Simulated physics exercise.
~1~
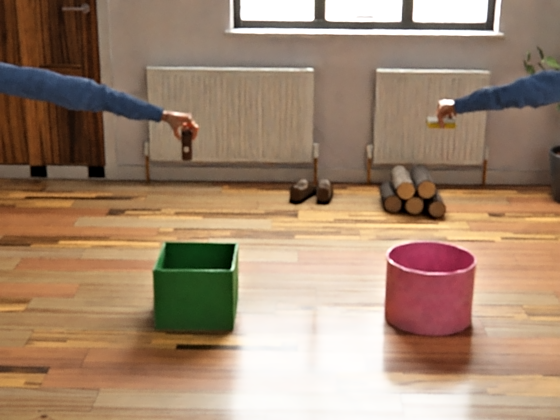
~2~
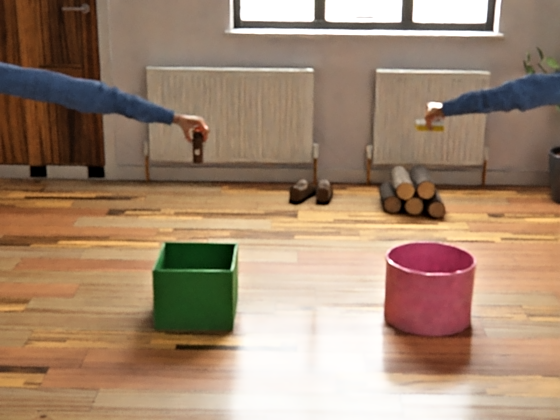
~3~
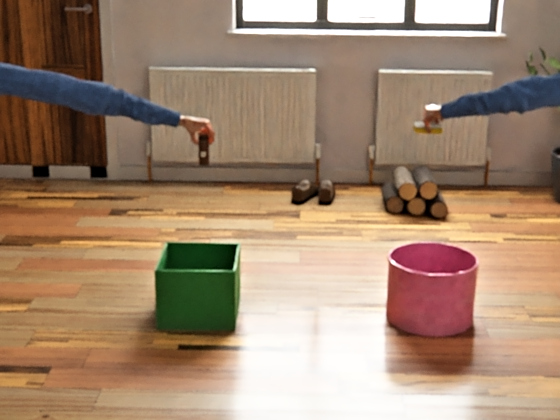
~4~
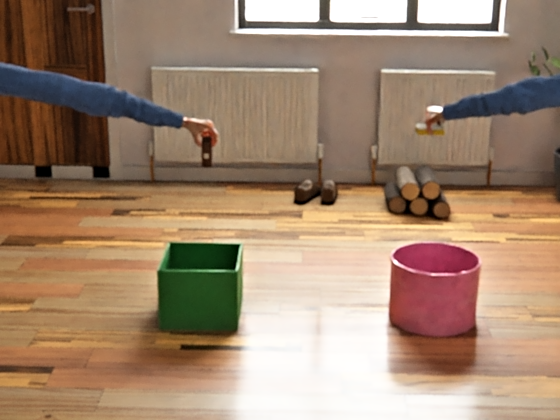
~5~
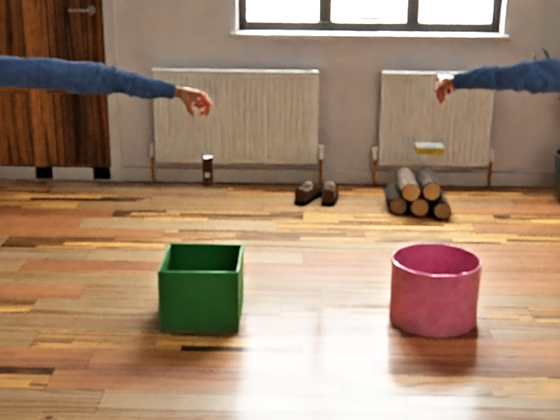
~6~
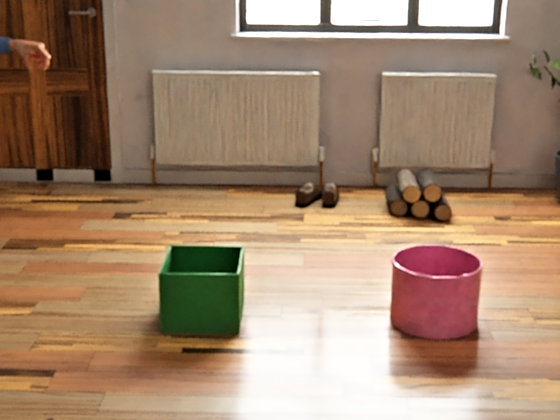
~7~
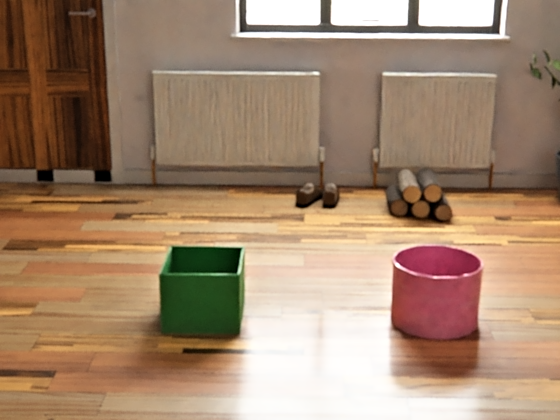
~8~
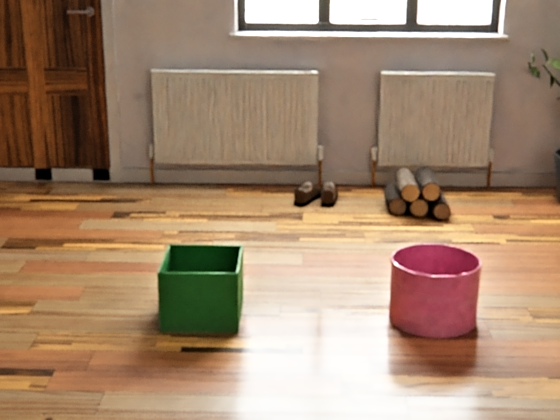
Two hands releasing a brown shaker above a green crate and a yellow sponge above a pink bin, both dropping inside.
